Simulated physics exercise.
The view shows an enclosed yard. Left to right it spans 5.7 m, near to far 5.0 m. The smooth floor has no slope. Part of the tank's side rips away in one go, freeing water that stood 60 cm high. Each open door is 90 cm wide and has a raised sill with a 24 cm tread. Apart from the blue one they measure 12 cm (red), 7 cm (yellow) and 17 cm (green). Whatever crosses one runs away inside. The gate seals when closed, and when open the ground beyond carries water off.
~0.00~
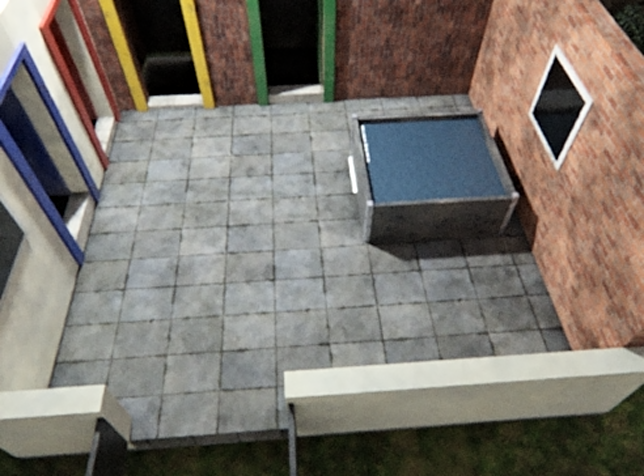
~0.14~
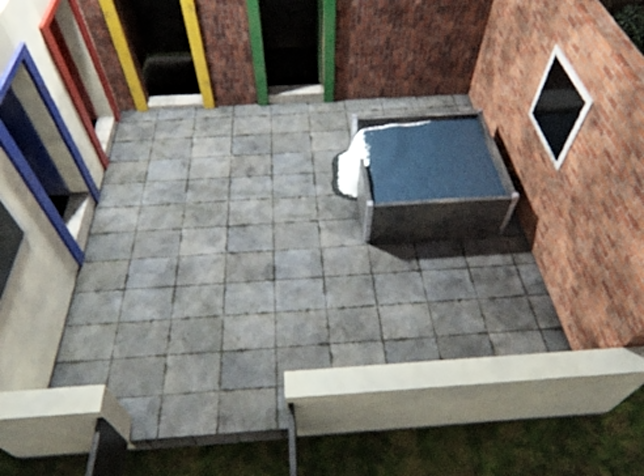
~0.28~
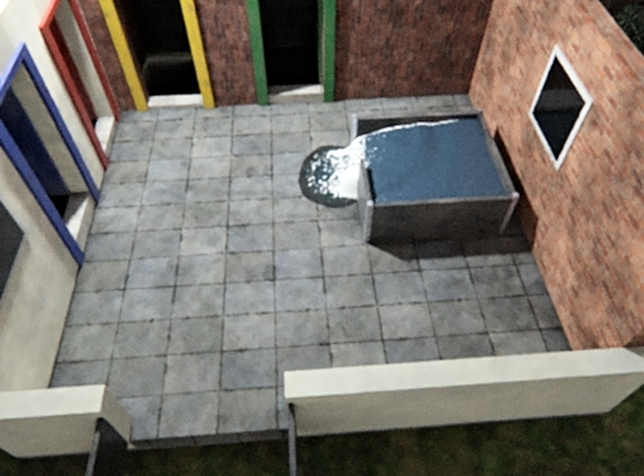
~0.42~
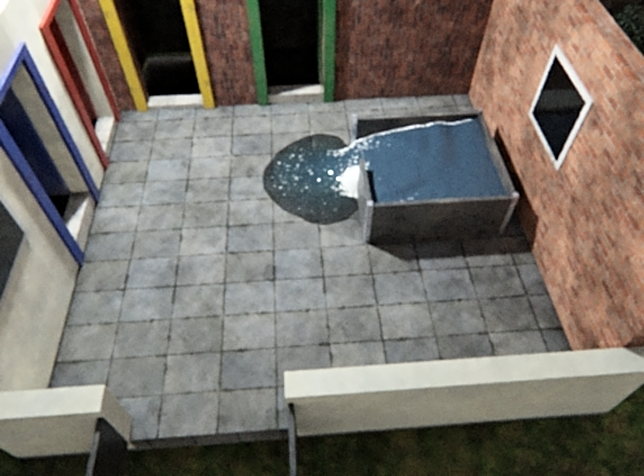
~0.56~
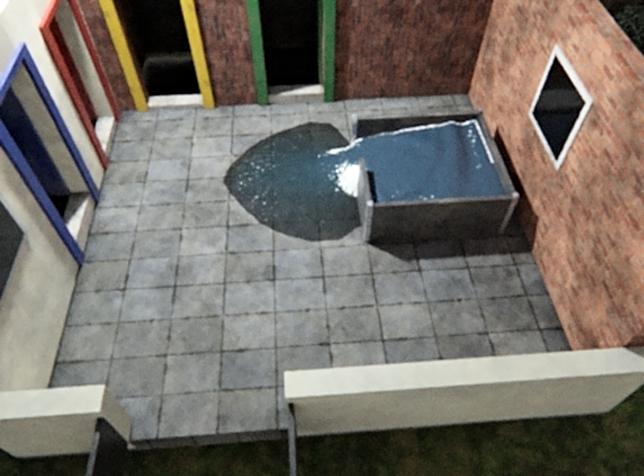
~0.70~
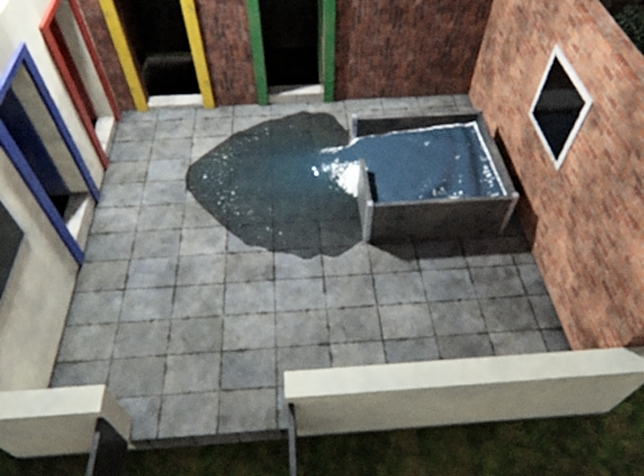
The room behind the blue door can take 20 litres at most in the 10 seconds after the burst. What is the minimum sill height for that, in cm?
It would have to be roughly 11 cm high.
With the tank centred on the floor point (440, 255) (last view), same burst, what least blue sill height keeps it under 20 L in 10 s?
Then roughly 13.0 cm.
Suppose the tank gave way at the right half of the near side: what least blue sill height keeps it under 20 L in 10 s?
Some 5.5 cm.
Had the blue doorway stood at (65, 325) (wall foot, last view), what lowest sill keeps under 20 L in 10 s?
About 6.0 cm.
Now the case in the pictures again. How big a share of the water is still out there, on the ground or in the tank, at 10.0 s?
Some 80 per cent remains.
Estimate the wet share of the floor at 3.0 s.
Some 50 per cent of it.
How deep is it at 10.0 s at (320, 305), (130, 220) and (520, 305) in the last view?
About 3, 4 and 3 cm.
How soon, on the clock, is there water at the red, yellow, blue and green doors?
Arrival: Red 1.3 s, yellow 1.3 s, blue 1.4 s, green 1.1 s.
After 1.4 s water covers 35 % of the floor, deepest (27 cm) near (342, 168); 5 cm at the blue door, 0 litres in over its 24 cm sill.
After 3.0 s water covers 50 % of the floor, deepest (21 cm) near (111, 146); 13 cm at the blue door, 0 litres in over its 24 cm sill.
After 10.0 s water covers 95 % of the floor, deepest (7 cm) near (75, 288); 6 cm at the blue door, 0 litres in over its 24 cm sill.
At the blue door as built, the water arrived by 1.4 s and peaked near 18 cm at 2.0 s.
Run again over the same 10 s with other heights there, 28 litres in over 10 cm, 7 litres over 13.5 cm. The limit of 20 litres is kept from about 11 cm up.
